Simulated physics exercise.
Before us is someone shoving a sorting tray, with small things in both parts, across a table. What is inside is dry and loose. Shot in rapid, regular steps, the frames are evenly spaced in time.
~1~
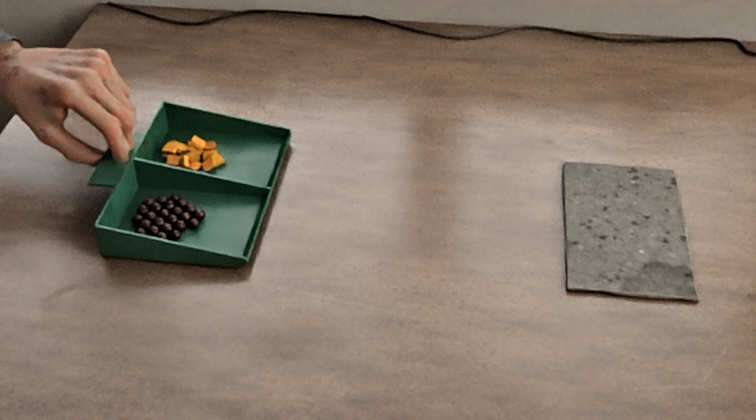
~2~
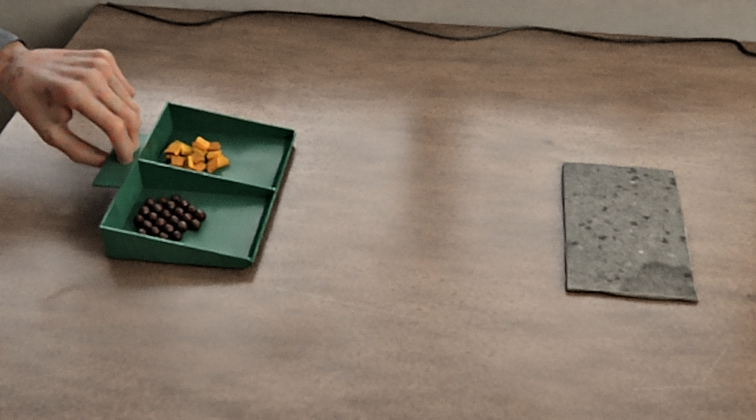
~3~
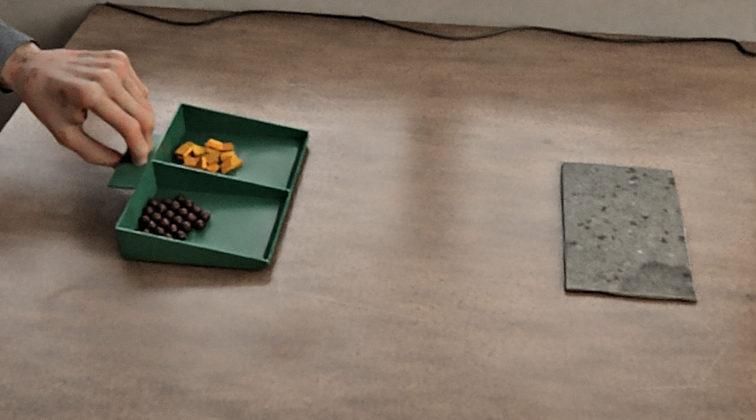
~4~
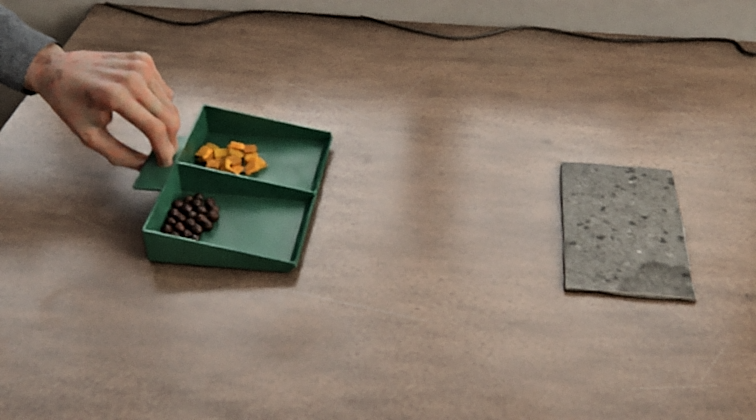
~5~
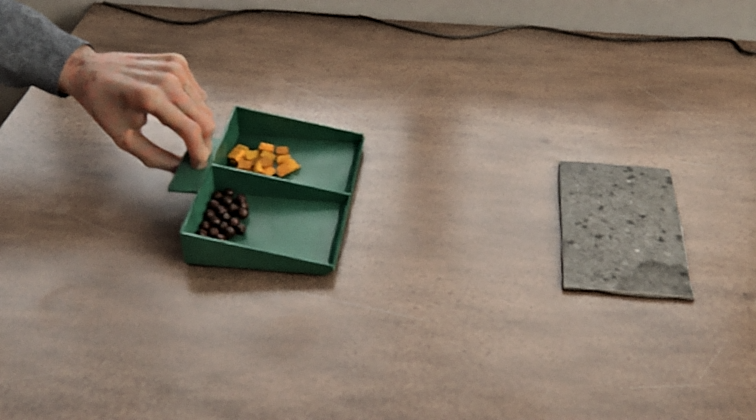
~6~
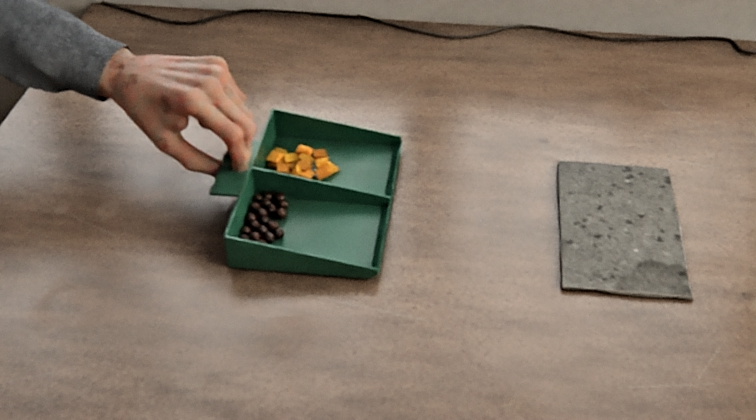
A hand slides a green two-part tray of small pieces rightward across the table.
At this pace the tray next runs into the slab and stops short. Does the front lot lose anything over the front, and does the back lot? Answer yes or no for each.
Front lot - yes, it loses some; back lot - no, it keeps it all.
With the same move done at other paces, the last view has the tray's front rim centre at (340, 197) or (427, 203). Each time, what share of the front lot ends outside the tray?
0 per cent, then 60 per cent.
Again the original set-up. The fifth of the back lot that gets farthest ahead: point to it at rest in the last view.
Stop point: Around (547, 182) px.
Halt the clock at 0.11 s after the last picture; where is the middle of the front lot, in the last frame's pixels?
Roughly pixel (355, 234).
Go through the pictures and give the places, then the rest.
Front rim (271, 192), at rest; slab (629, 256); front lot (164, 215), a few chocolate balls; back lot (185, 159), a few small crackers, in the first picture.
Front rim (276, 192), hardly any of the way covered; back lot (189, 160), in the second picture.
Front rim (290, 194), about a tenth of the way covered; front lot (170, 216), in the third picture.
Front rim (315, 195), roughly a quarter of the way covered; back lot (226, 163), in the fourth picture.
Front rim (350, 198), roughly a quarter of the way covered; front lot (215, 222), in the fifth picture.
Front rim (391, 201), roughly half of the way covered; slab (624, 255); front lot (255, 226); back lot (296, 168), in the sixth picture.
Then, 0.11 s later than the last frame, tray still sliding, front rim near (477, 207); front lot all inside; back lot all inside.
Then, 0.31 s later than the last frame, tray stopped at the slab; front lot all inside, moved towards the front rim; back lot all inside, moved towards the front rim.
Then, 0.52 s later than the last frame, tray stopped at the slab; front lot roughly half out of the tray; back lot all inside, moved towards the front rim.
When it is over, tray stopped at the slab; front lot roughly half out of the tray; back lot all inside, moved towards the front rim.
